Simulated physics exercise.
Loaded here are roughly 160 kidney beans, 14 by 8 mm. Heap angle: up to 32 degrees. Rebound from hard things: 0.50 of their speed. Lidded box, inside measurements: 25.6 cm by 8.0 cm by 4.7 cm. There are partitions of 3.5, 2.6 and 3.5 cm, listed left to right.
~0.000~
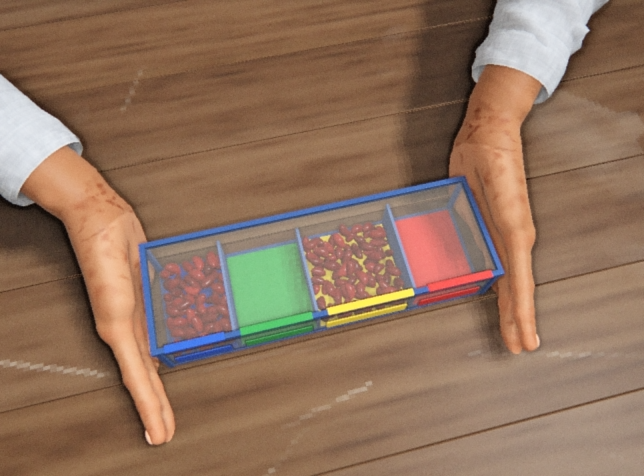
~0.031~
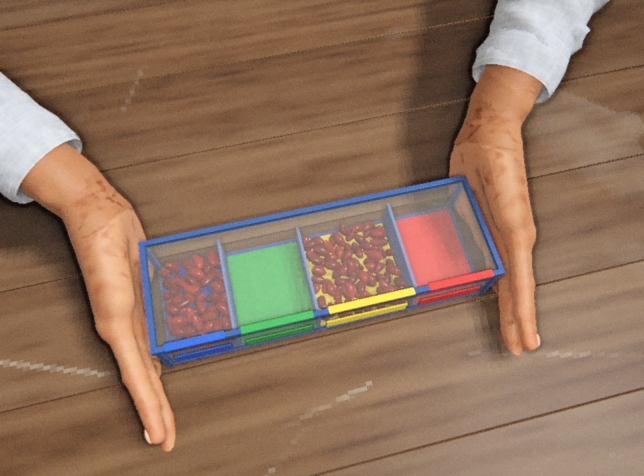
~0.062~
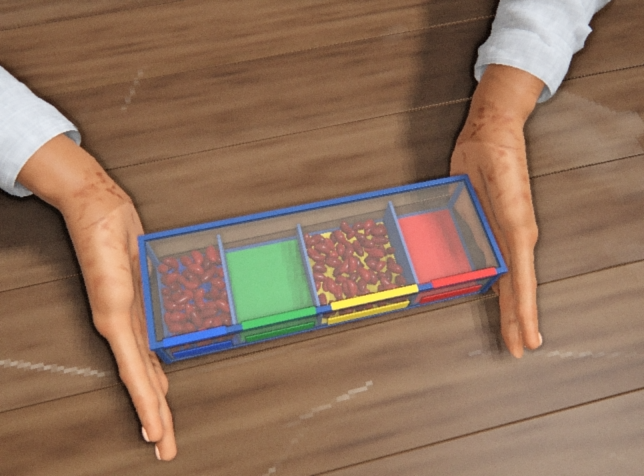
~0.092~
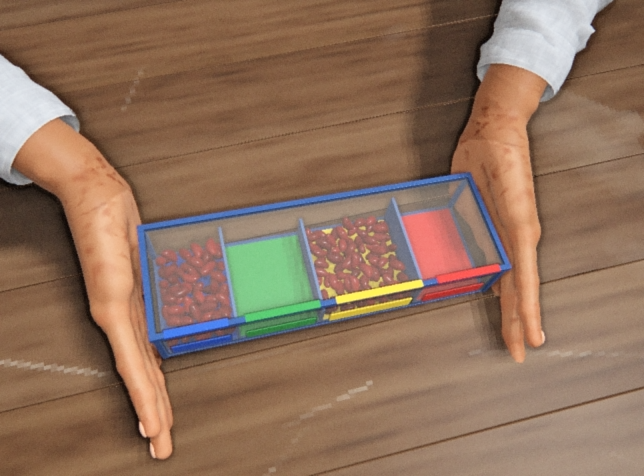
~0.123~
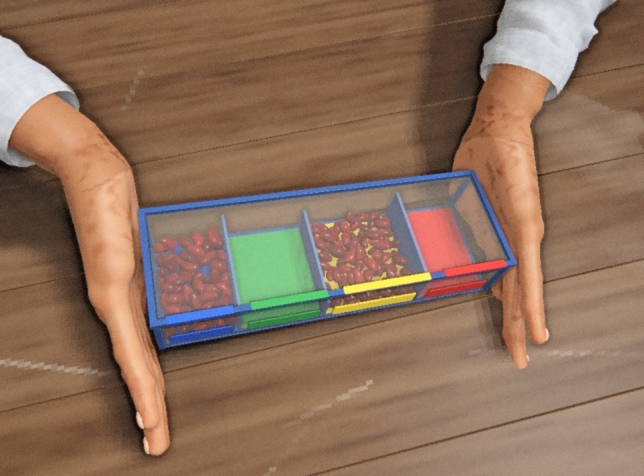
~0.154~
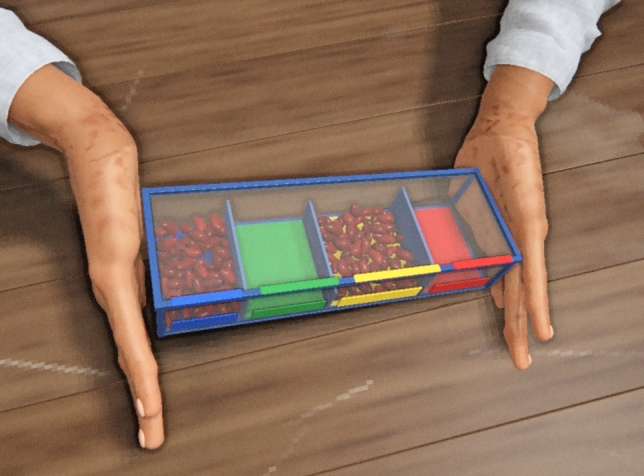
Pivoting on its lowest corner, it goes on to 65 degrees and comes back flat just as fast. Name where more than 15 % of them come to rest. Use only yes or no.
Red: No; blue: Yes; green: No; yellow: Yes.
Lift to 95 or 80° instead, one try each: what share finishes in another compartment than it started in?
I'd expect close to 15 and then close to 10 per cent.
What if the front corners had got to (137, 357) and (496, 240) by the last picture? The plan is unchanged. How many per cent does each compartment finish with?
Each compartment ends like this: Red 0 per cent, blue 50 per cent, green 25 per cent, yellow 25 per cent.
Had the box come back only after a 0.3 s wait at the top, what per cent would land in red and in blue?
In per cent: Red 5, blue 35.
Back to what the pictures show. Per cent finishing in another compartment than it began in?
Near 15 in a hundred.
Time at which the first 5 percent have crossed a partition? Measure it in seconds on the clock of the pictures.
Note: T close to 0.60 s.
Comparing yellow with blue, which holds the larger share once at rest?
That would be the yellow compartment.
After 0.55 s, tilt 64 degrees; blue 45 %, yellow 50 %.
After 0.82 s, tilt 26 degrees; red 5 %, blue 40 %, green 5 %, yellow 50 %.
After 1.19 s, tilt 0 degrees; red 5 %, blue 40 %, green 5 %, yellow 50 %.
In the end, at 1.5 s, red 5 %, blue 40 %, green 5 %, yellow 50 %.
